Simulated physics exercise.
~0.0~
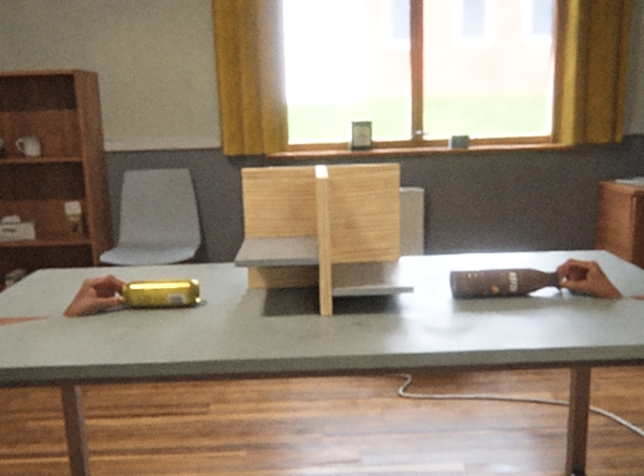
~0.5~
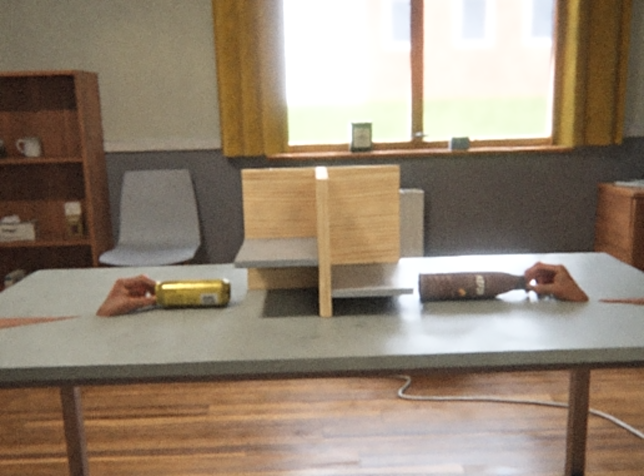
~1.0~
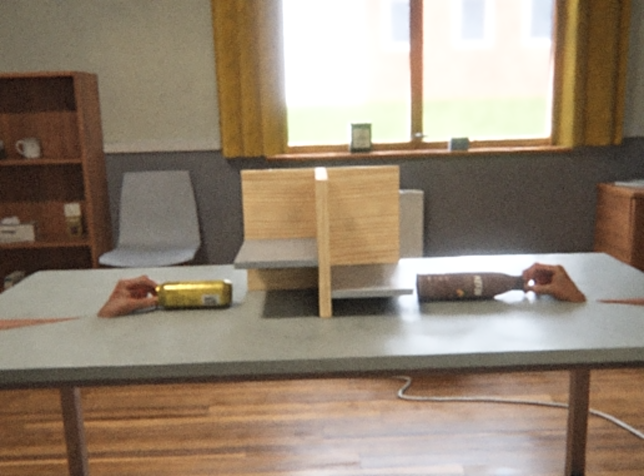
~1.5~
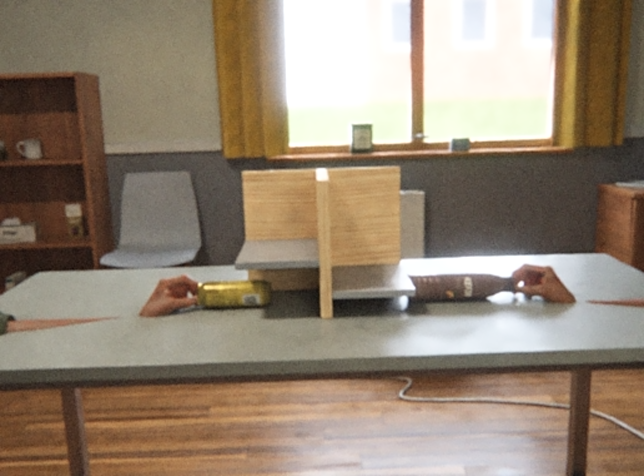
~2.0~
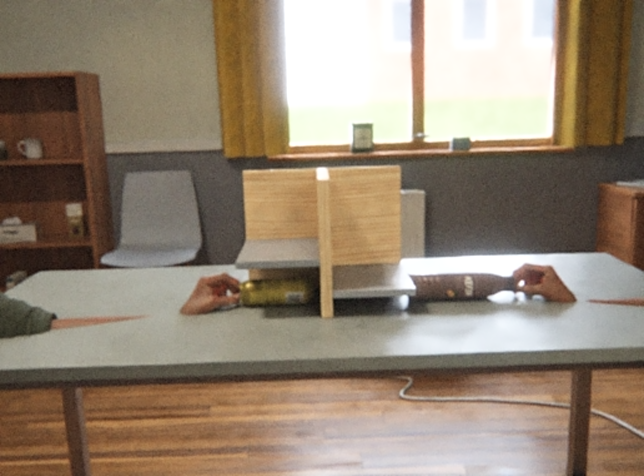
On a table by a window, hands sliding a yellow can under a two-sided shelf while a brown bottle stops at the edge.
